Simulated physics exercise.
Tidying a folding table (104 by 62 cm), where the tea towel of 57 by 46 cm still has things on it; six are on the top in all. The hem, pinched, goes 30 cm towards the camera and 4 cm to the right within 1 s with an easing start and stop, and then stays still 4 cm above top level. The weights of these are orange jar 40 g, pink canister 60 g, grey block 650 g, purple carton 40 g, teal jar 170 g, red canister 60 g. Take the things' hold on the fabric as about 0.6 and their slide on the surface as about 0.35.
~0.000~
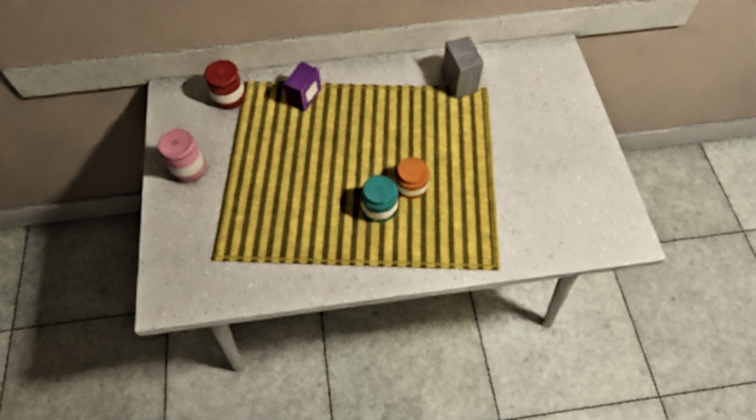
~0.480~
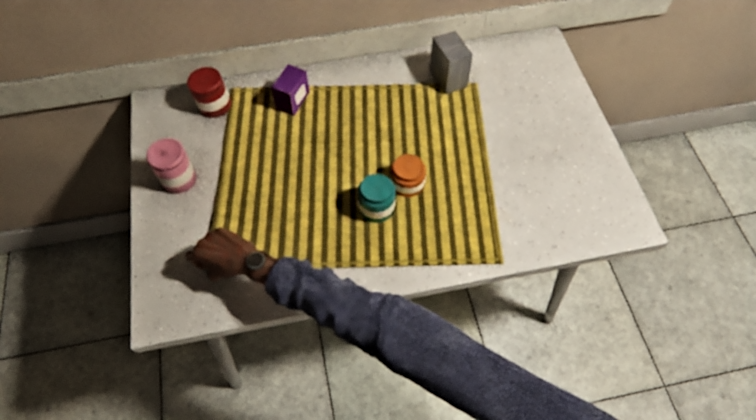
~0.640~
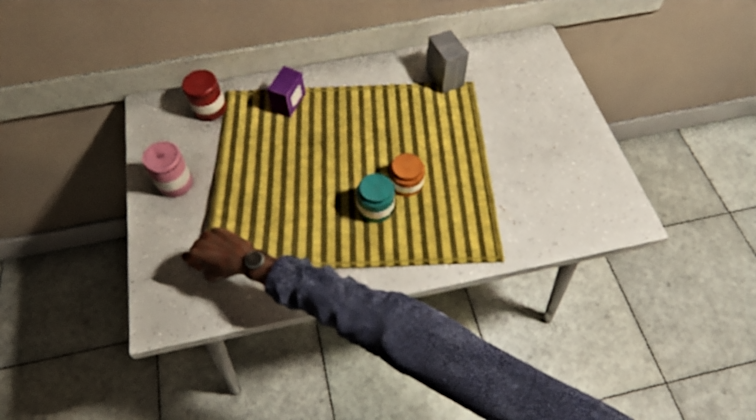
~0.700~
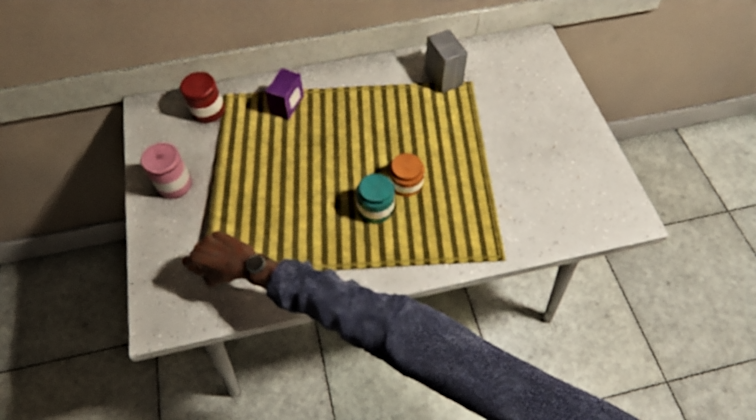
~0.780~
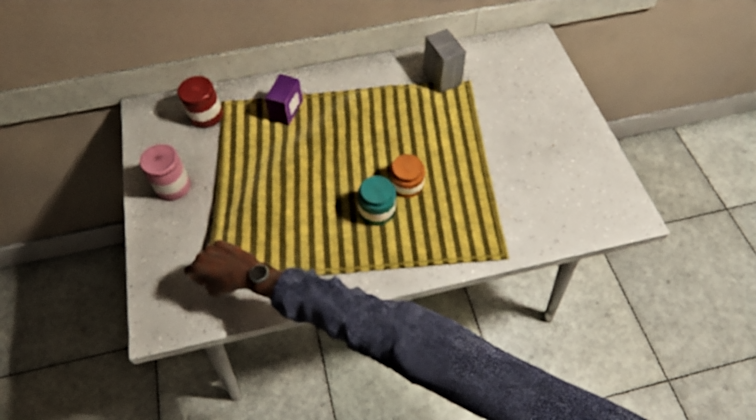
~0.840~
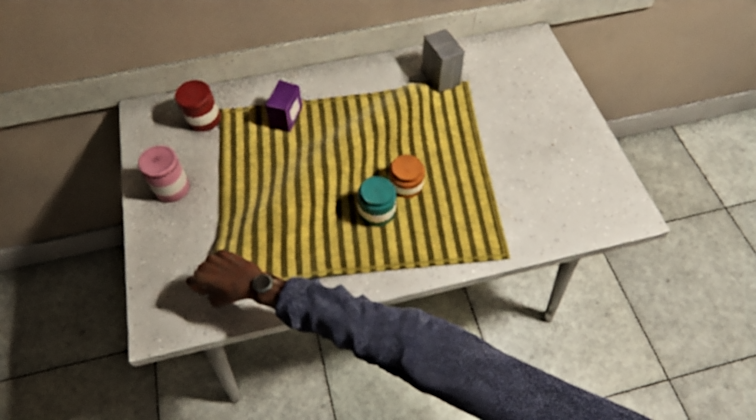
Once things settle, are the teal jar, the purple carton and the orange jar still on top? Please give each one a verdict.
Result: I'd say the teal jar does not leave, I'd say the purple carton does not leave, I'd say the orange jar does not leave.
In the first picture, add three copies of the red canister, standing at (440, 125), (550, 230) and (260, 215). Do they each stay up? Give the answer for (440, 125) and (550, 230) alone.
Still on top, still on top.
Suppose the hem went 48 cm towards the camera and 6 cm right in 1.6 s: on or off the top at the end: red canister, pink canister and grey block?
Outcome: Red canister is still there; pink canister is still there; grey block is still there.
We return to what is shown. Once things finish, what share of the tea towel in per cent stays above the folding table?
About 75 per cent.
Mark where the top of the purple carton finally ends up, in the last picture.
Around (220, 194).
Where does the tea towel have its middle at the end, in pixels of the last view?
Midpoint, last view: Approx. (328, 246).
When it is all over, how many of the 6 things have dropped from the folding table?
That gives 0.
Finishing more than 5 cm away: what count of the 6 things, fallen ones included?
Counted result: 3.
By 1.0 s, 100 % of the tea towel is still over the top; purple carton 10 cm off its start, teal jar 5 cm off its start, orange jar 4 cm off its start.
By 1.2 s, 90 % of the tea towel is still over the top; purple carton 19 cm off its start, teal jar 10 cm off its start, orange jar 9 cm off its start.
By 1.4 s, 80 % of the tea towel is still over the top; purple carton 25 cm off its start at (244, 177), teal jar 14 cm off its start at (375, 252), orange jar 12 cm off its start at (390, 216).
By 1.6 s, 75 % of the tea towel is still over the top; purple carton 30 cm off its start, teal jar 16 cm off its start, orange jar 14 cm off its start.
By 3.2 s, 75 % of the tea towel is still over the top; purple carton 30 cm off its start at (220, 194), teal jar 16 cm off its start at (374, 262), orange jar 14 cm off its start at (388, 225), red canister 4 cm off its start at (188, 97).
